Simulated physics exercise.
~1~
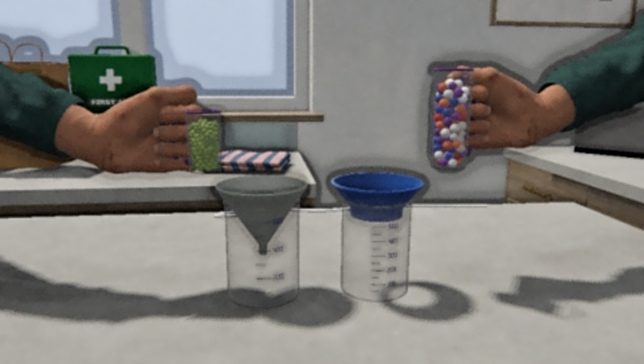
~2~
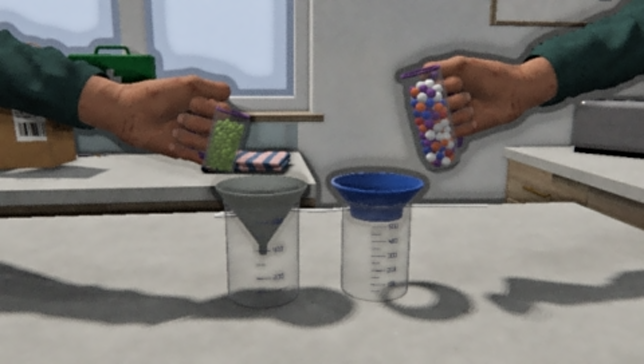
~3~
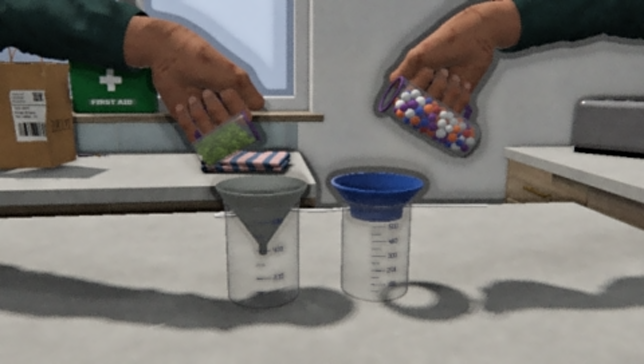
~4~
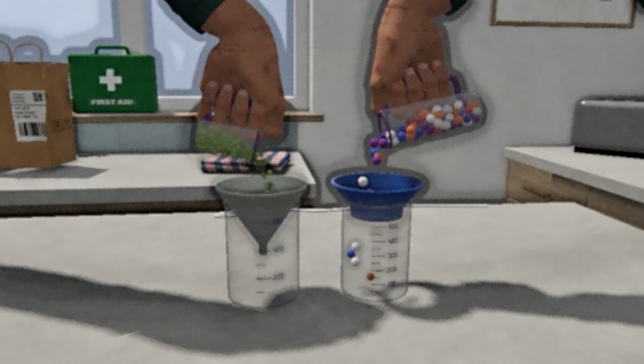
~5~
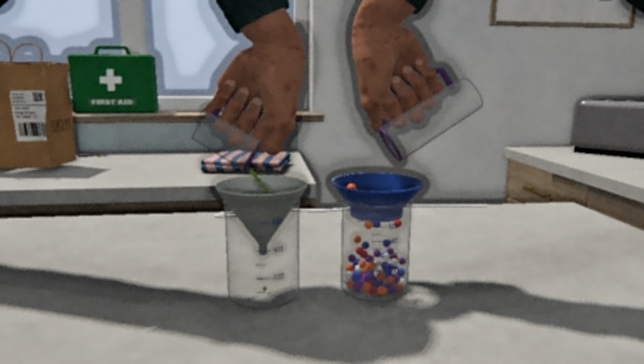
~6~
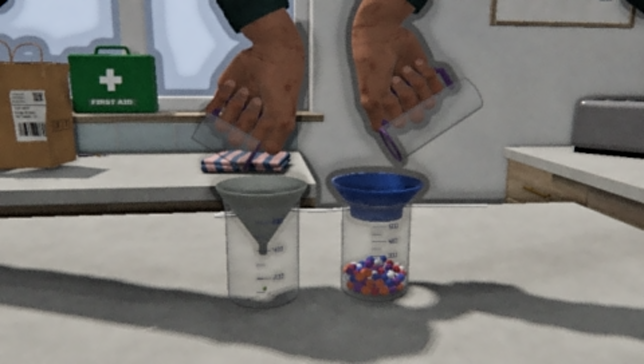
Two hands tip cups, the green bits mostly staying in the grey funnel, colourful balls filling the right jar's bottom.
